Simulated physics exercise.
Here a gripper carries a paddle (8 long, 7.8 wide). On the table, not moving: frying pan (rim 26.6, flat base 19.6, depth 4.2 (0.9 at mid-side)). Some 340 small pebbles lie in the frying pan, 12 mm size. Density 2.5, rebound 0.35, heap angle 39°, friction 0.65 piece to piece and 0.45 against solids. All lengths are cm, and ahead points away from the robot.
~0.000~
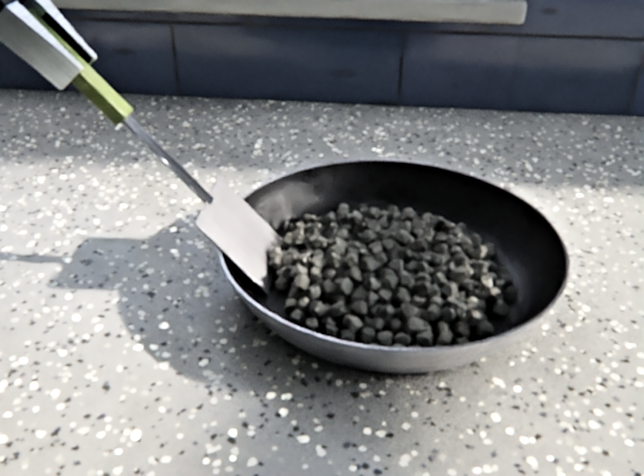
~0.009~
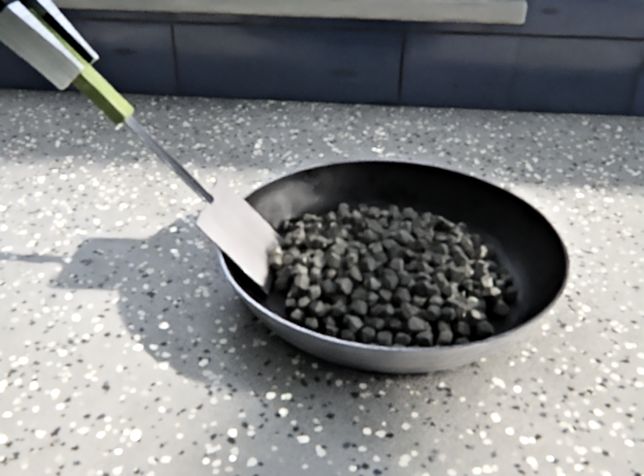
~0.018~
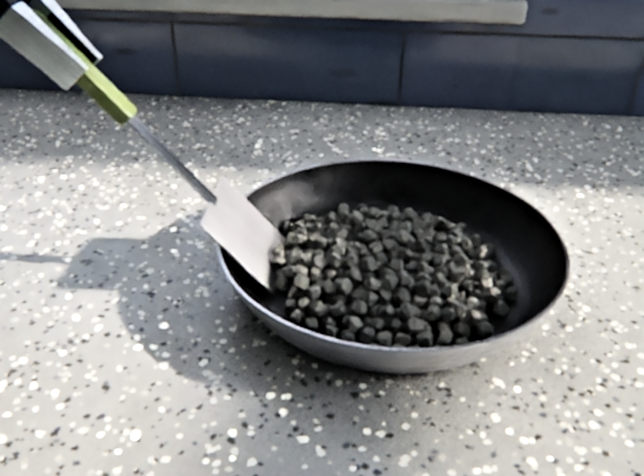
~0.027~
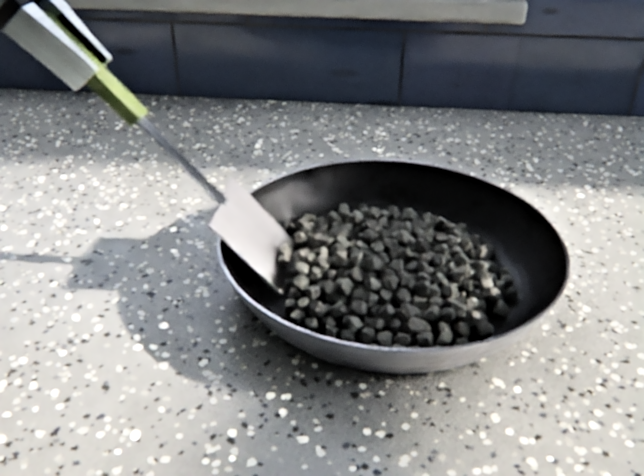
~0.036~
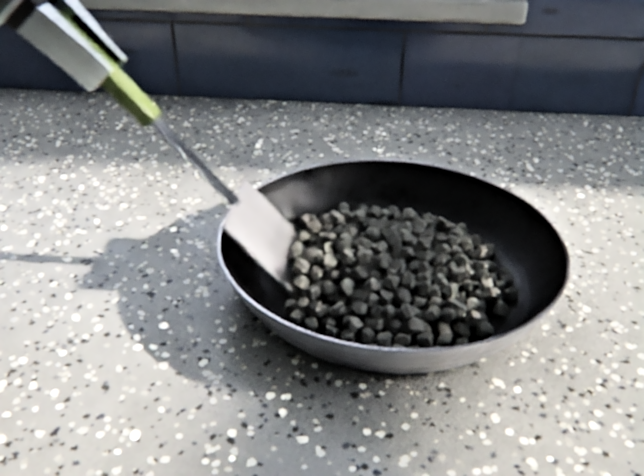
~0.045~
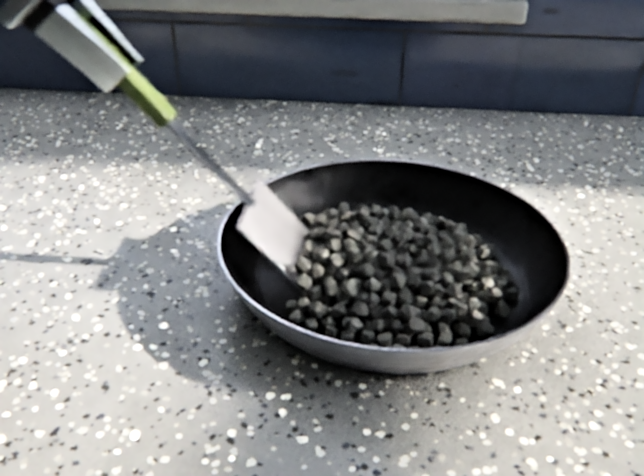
On a speckled grey countertop, a black frying pan holds a heap of small dark pebbles, with a gripper resting a flat paddle at its left edge. The paddle stays nearly still at first, then slides a short way right into the pan, nudging the nearest pebbles slightly while the pan stays put.
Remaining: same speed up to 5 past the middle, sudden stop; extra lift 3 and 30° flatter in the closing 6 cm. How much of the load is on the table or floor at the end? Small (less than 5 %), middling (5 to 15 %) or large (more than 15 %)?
A middling share, 5 to 15 %, ends on the table or floor.
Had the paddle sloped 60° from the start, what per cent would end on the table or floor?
It would be near 10 per cent.
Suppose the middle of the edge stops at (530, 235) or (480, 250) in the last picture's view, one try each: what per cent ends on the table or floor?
About 30 and 15 per cent.
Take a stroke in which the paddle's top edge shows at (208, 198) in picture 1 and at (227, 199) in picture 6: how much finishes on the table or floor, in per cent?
Some 0 per cent.
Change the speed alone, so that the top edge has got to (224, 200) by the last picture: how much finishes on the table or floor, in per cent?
About 0 per cent.
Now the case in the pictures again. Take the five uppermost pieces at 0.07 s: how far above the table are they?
Roughly 5 cm.
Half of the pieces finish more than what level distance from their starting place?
Some 4 cm.
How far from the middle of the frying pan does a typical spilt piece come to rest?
About 26 cm.
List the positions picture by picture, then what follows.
In the first frame, paddle top edge at (207, 198), sloping 49°; upper third of the load around (391, 262), from x 275 to 510, top at y 210; 335 in the frying pan.
In the second frame, paddle top edge at (208, 199), sloping 49°; upper third of the load around (388, 262), from x 275 to 510, top at y 210.
In the third frame, paddle top edge at (211, 199), sloping 49°; upper third of the load around (388, 262), from x 280 to 510, top at y 210.
In the fourth frame, paddle top edge at (220, 200), sloping 49°; upper third of the load around (381, 260), from x 285 to 510, top at y 210.
In the fifth frame, paddle top edge at (234, 201), sloping 49°; upper third of the load around (374, 257), from x 295 to 510, top at y 210.
In the sixth frame, paddle top edge at (248, 202), sloping 49°; upper third of the load around (379, 256), from x 295 to 510, top at y 210; 335 in the frying pan.
After 0.07 s, sloping 49°, highest piece 5 above the table; 335 in the frying pan.
After 0.10 s, sloping 40°, highest piece 7 above the table; 335 in the frying pan.
After 0.31 s, sloping 19°, highest piece 9 above the table; 311 in the frying pan, 22 on the table or floor, 2 on the blade or in flight.
After 1.36 s, sloping 19°, highest piece 5 above the table; 311 in the frying pan, 24 on the table or floor.
At rest, 311 in the frying pan, 24 on the table or floor. That is 7 % on the table or floor.
